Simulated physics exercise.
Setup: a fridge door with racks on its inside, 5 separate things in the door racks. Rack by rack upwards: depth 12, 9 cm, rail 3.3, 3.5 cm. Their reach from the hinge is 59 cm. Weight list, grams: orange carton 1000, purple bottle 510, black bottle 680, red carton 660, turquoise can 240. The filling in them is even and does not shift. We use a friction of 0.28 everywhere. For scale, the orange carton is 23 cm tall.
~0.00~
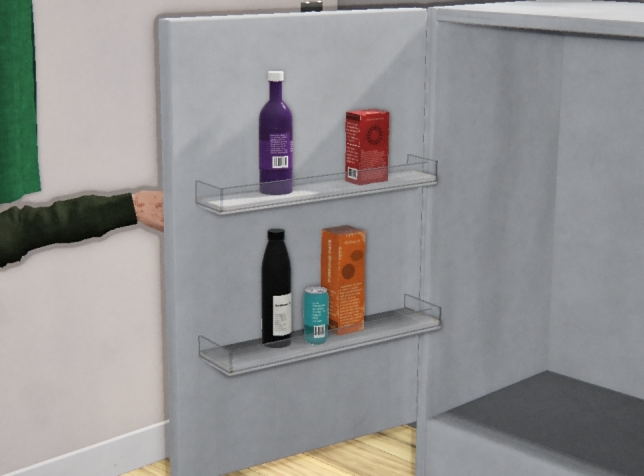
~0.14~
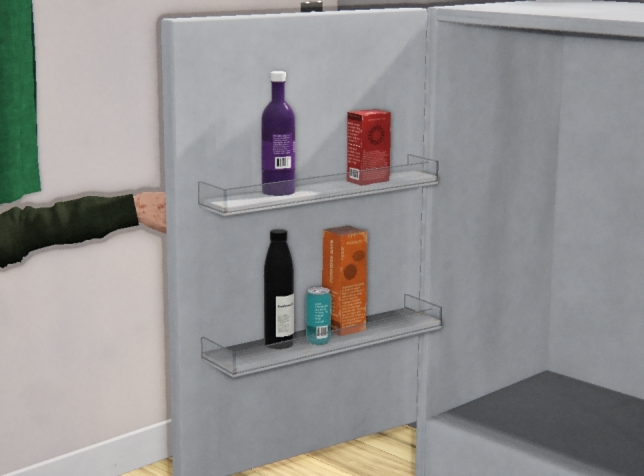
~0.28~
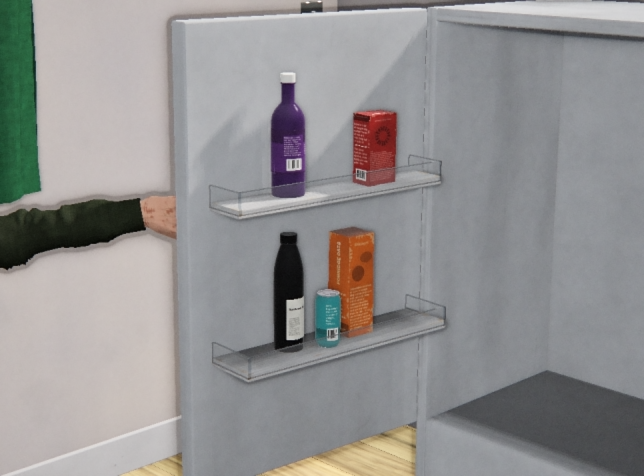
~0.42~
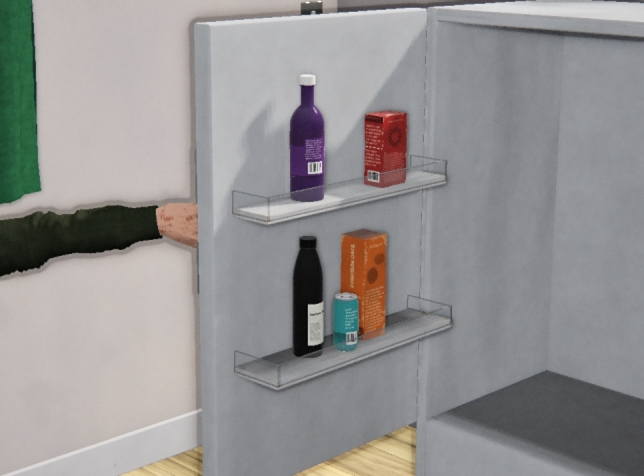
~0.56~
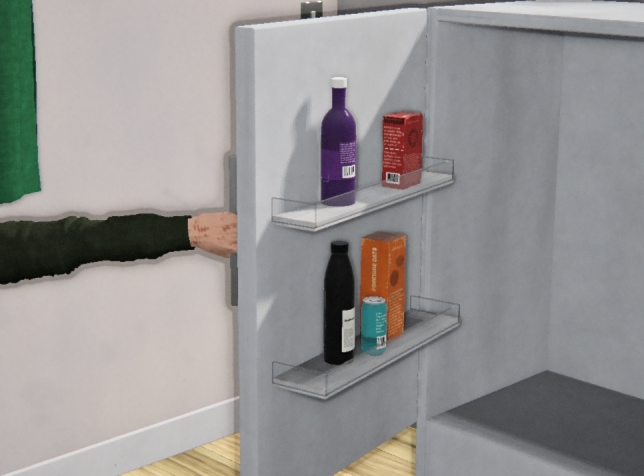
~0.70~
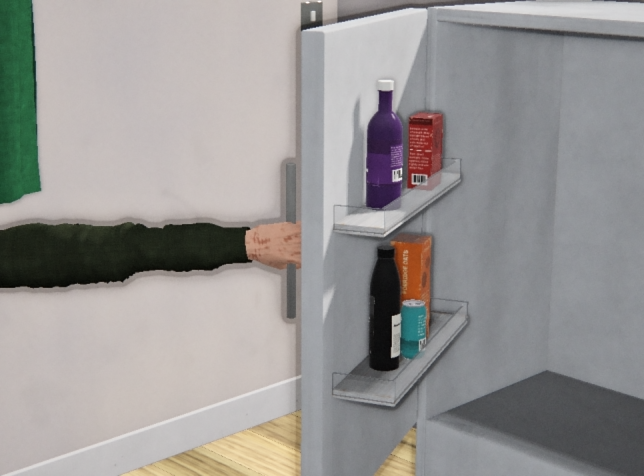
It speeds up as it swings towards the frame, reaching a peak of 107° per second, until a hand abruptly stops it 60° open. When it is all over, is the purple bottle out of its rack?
My guess is it ends up outside the rack.
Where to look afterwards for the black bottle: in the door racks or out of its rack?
Black bottle: Goes out of bounds.
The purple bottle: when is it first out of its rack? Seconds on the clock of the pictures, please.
That first happens close to 0.9 seconds.
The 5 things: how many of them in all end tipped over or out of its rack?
2.
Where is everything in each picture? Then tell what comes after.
The first picture shows door at 100°; purple bottle (276, 133); orange carton (343, 280).
The second picture shows door at 99°; red carton (369, 147); turquoise can (319, 317).
The third picture shows door at 95°; orange carton (351, 282); black bottle (289, 292).
The fourth picture shows door at 88°; red carton (386, 149); turquoise can (346, 323).
The fifth picture shows door at 78°; orange carton (382, 288); black bottle (339, 302).
The sixth picture shows door at 65°; purple bottle (385, 145); red carton (425, 151).
After 1.00 s, door at 60°; purple bottle and black bottle now out of its rack; orange carton moved 3 cm.
After 1.30 s, door at 60°; orange carton moved 3 cm.
In the end (1.9 s), out of its rack, purple bottle and black bottle; the other 3 under 5 cm from the start.
